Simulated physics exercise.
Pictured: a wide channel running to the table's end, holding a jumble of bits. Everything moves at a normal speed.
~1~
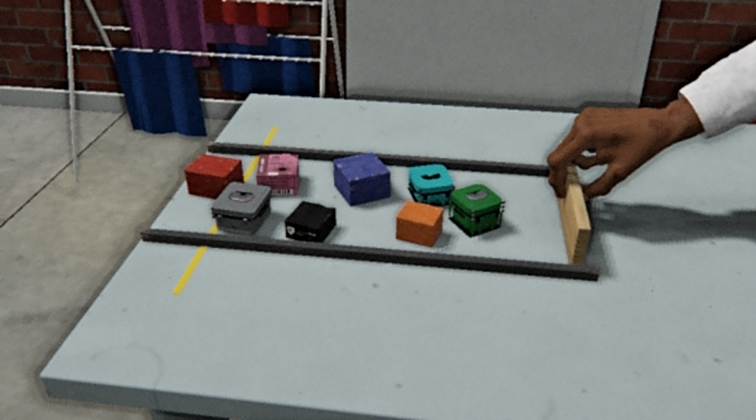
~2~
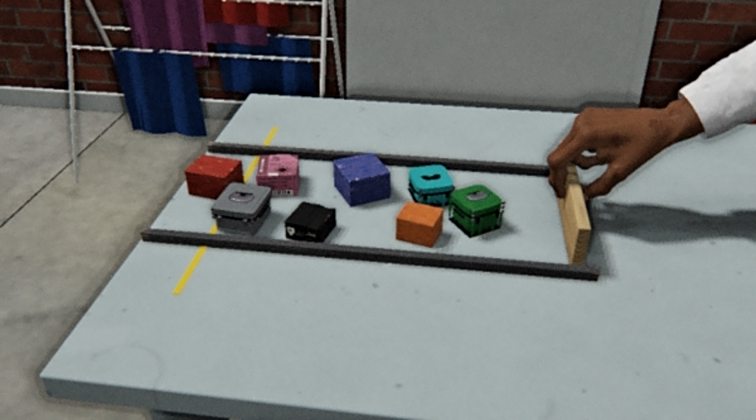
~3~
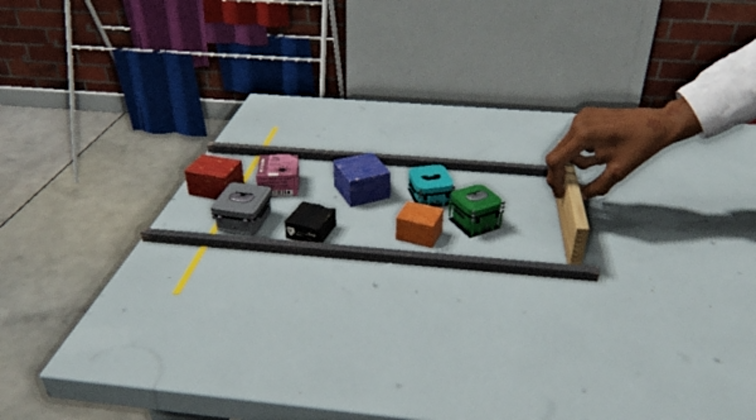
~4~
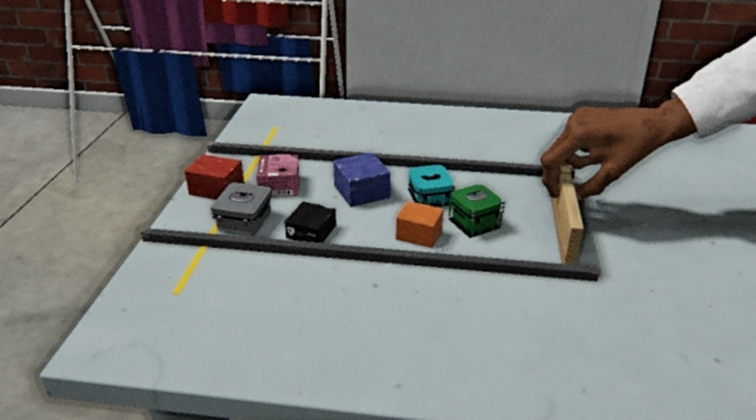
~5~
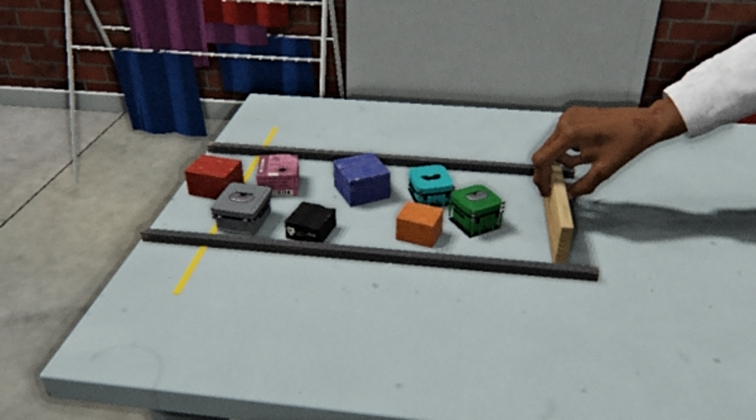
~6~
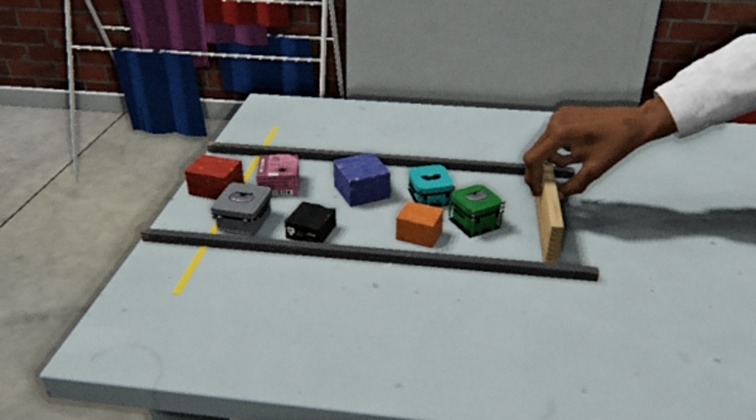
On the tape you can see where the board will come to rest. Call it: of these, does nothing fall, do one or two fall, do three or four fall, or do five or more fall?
Three or four fall.
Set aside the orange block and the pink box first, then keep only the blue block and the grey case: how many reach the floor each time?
The first count is 1 and the second is 1.
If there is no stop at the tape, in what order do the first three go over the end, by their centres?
It's the red block, followed by the pink box, with the grey case after.
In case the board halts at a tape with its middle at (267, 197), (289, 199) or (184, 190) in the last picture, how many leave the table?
Taken one after another, the numbers are 2, 1 and 8.
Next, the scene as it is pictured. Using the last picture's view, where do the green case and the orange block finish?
Same order as the question: First (215, 183), second (204, 204).
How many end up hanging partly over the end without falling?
The number is 2.
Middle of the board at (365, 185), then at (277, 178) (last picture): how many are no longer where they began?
6 and 8.
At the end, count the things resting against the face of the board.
In contact: 3.
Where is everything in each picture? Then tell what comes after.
Red block (215, 177); grey case (243, 209); pink box (279, 175); board (570, 200); tape (236, 194), in the first picture.
Grey case (243, 209); turquoise case (430, 187), in the second picture.
Pink box (279, 175); green case (475, 210), in the third picture.
Red block (215, 177); blue block (362, 179), in the fourth picture.
Grey case (243, 209); board (555, 199), in the fifth picture.
Red block (215, 177); grey case (243, 209); pink box (279, 175); board (546, 198); tape (236, 194), in the sixth picture.
Early on, none off yet; red block at rest near (215, 177); grey case at rest near (243, 209); pink box at rest near (279, 175).
Finally, the number that fall off is three or four; lost, pink box, grey case and red block.
